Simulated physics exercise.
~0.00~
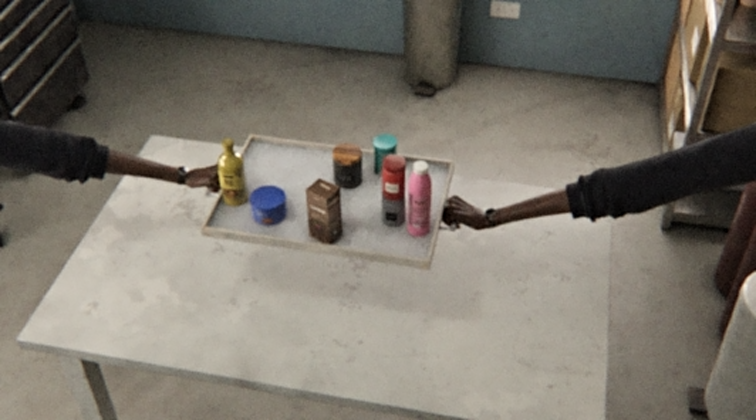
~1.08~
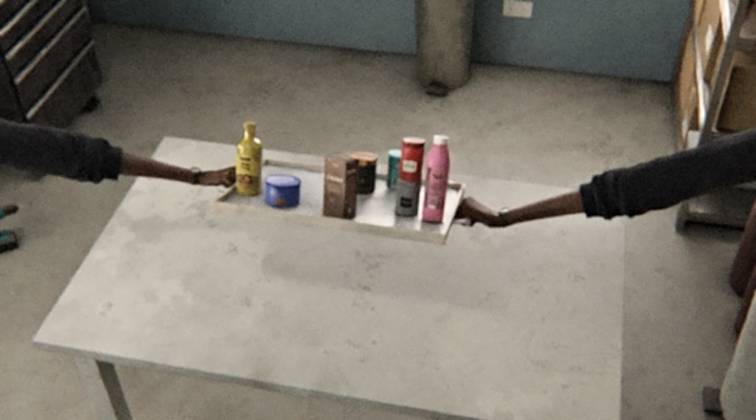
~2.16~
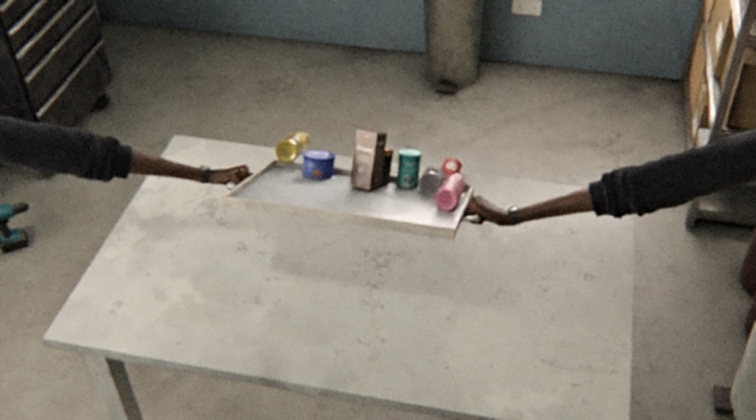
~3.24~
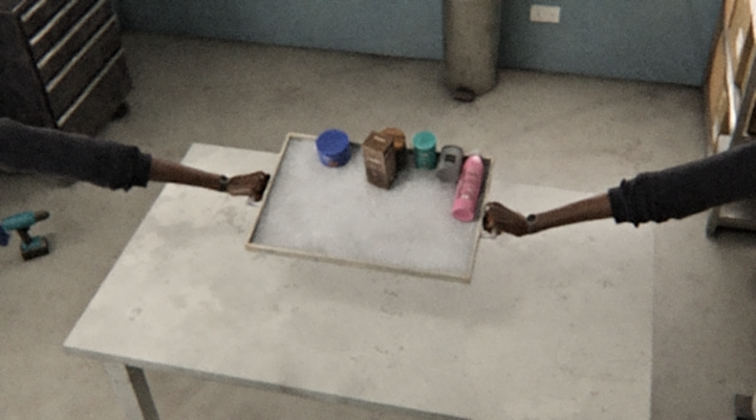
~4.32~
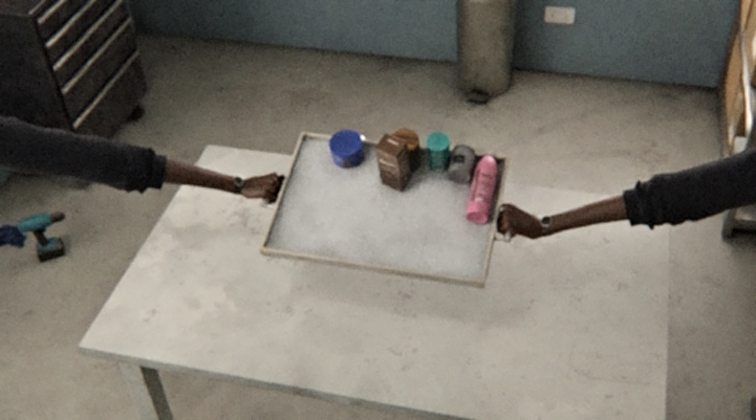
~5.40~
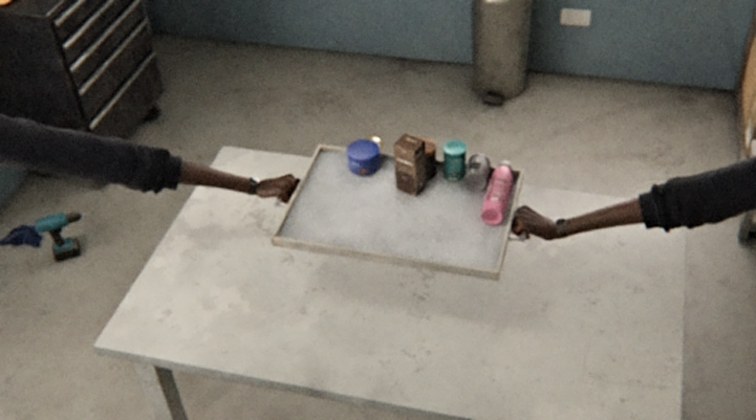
Workshop table, two hands tilting a tray of containers away and back, toppling several bottles and jars, the pink bottle left lying.
